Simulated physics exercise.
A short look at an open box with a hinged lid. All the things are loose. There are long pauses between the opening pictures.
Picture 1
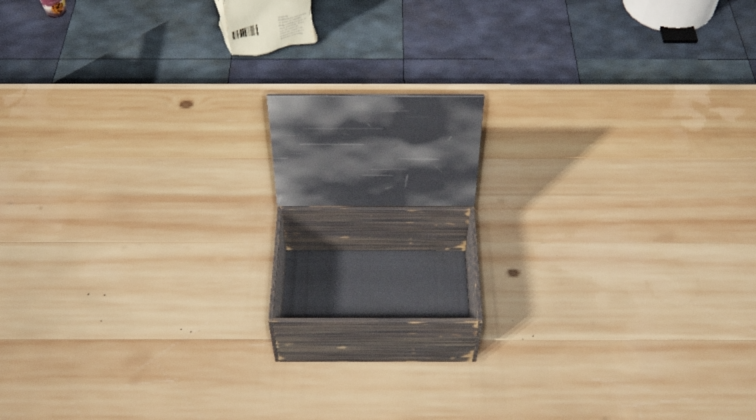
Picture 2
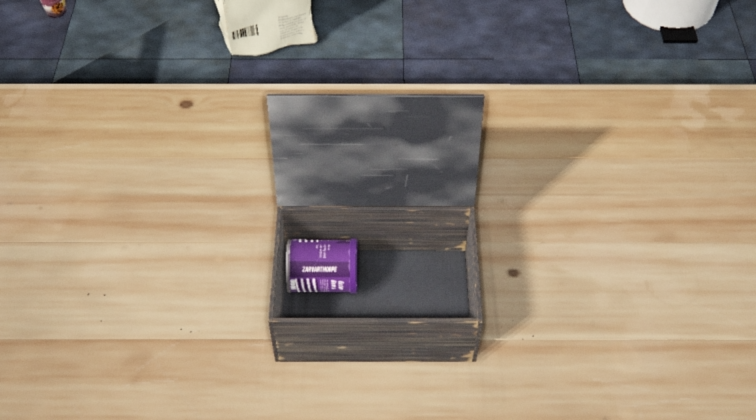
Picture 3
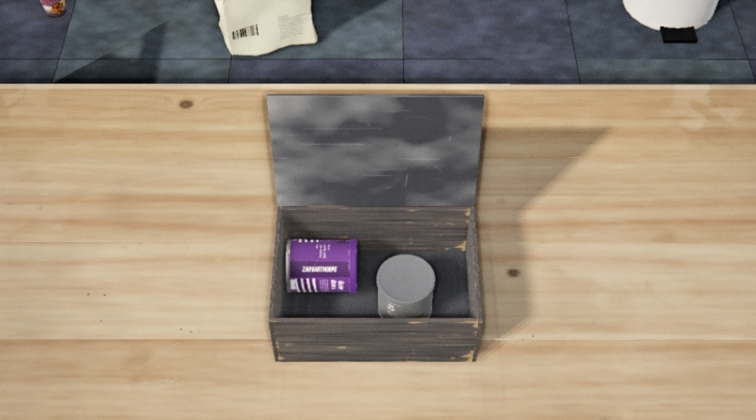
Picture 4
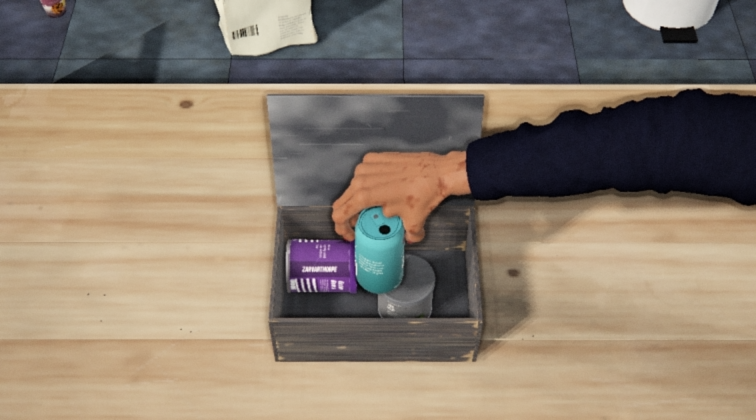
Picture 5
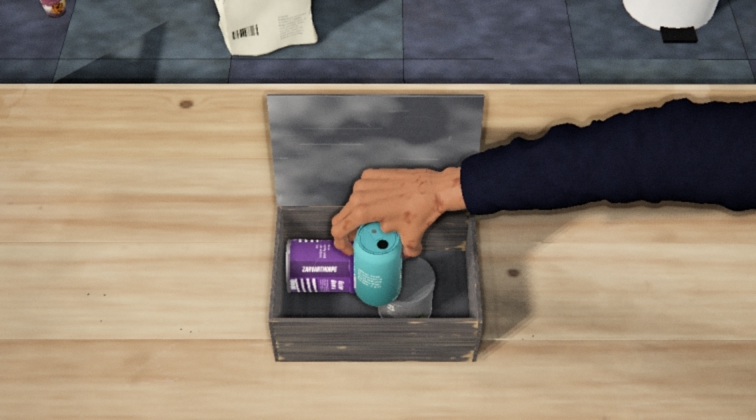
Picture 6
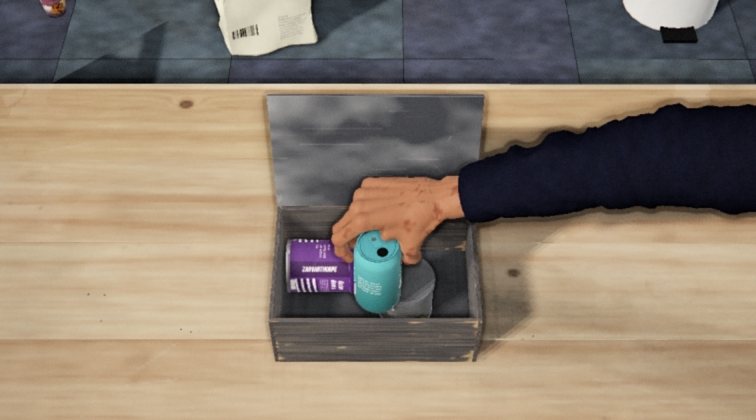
The clip shows an open wooden box on a table; a purple tin appears at its left, then a grey cylindrical object beside it, before a hand from the right lowers a turquoise can slightly between them.
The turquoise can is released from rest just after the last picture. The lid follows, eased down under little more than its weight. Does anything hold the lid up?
As it turns out, it closes.
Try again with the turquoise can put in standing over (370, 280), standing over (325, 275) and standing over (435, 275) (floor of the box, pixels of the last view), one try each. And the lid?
In the first case it sits on the rim; in the second case it is held up; in the third case it stays ajar.
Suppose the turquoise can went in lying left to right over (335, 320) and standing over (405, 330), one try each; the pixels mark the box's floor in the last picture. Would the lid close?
In the first case it sits on the rim; in the second case it stays ajar.
Then, 1.00 s after the last picture, lid starting down; turquoise can on its side near (332, 324).
Then, 1.70 s after the last picture, lid 46° above the rim; turquoise can on its side near (332, 324).
At rest, lid shut; tipped over in the box, turquoise can; the other 2 in place. Seen from the same camera at the end, turquoise can near (332, 324).
